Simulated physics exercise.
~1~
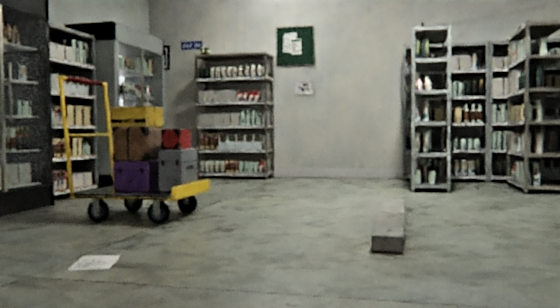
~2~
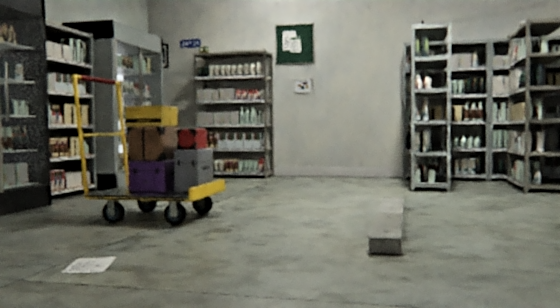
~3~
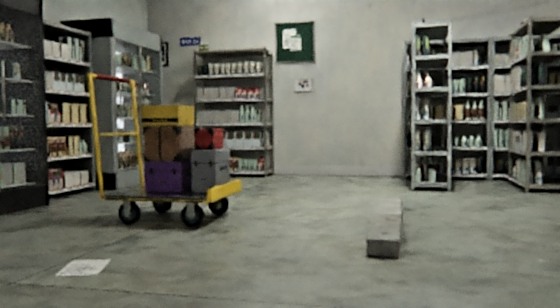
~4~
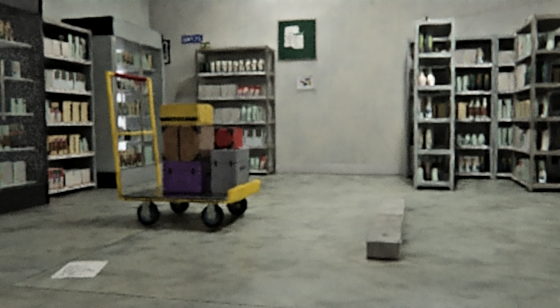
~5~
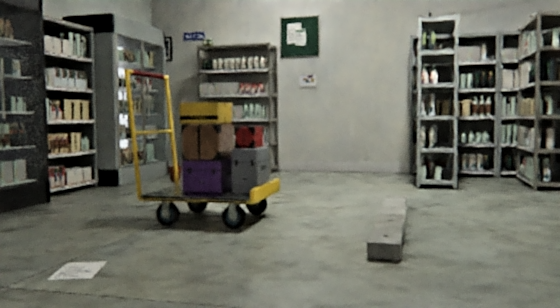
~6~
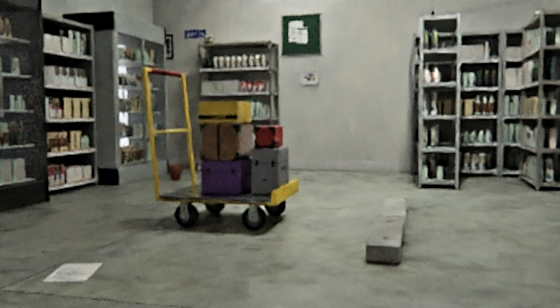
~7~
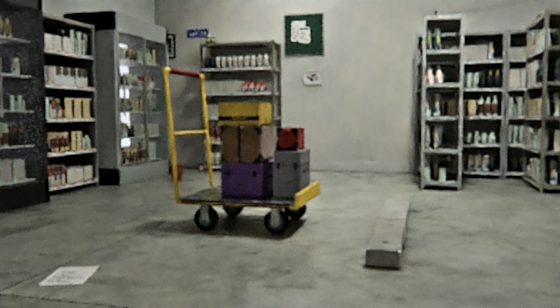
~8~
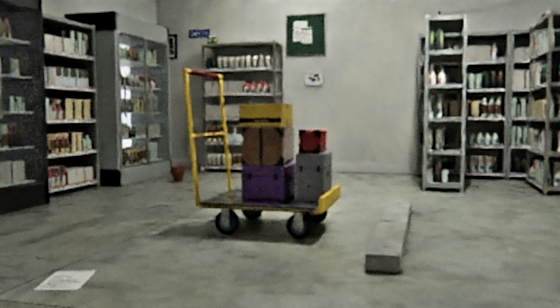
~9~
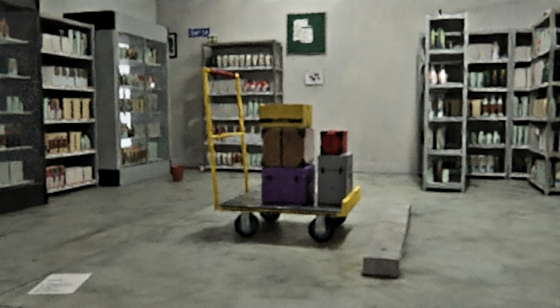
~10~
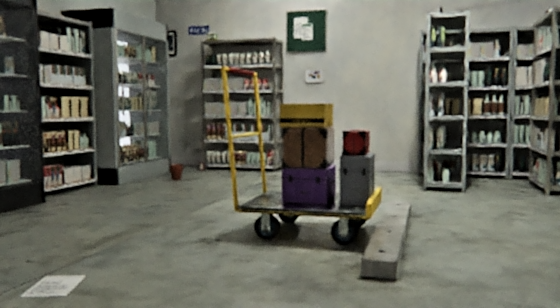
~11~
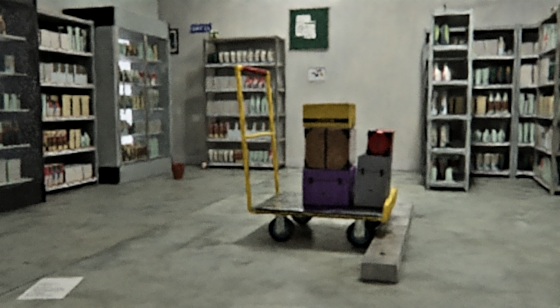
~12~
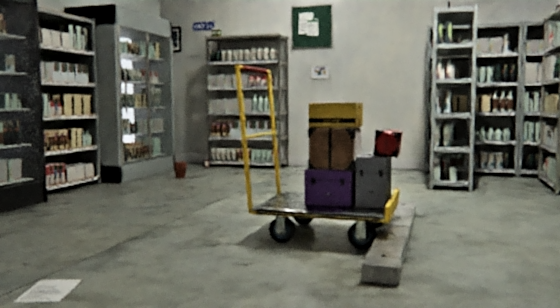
In a grey concrete storeroom, seen from low at floor level with a slight sideways drift, stocked shelves line the back and sides, a green board hangs on the wall and a white sheet lies on the floor. A yellow-framed trolley at left carries a purple box, a grey box, a brown case, a yellow carton and a red case. It rolls steadily right toward a low raised sill. Its front wheels meet the sill and it stops. The red case slides and tips slightly at the right, but the whole load is still aboard.
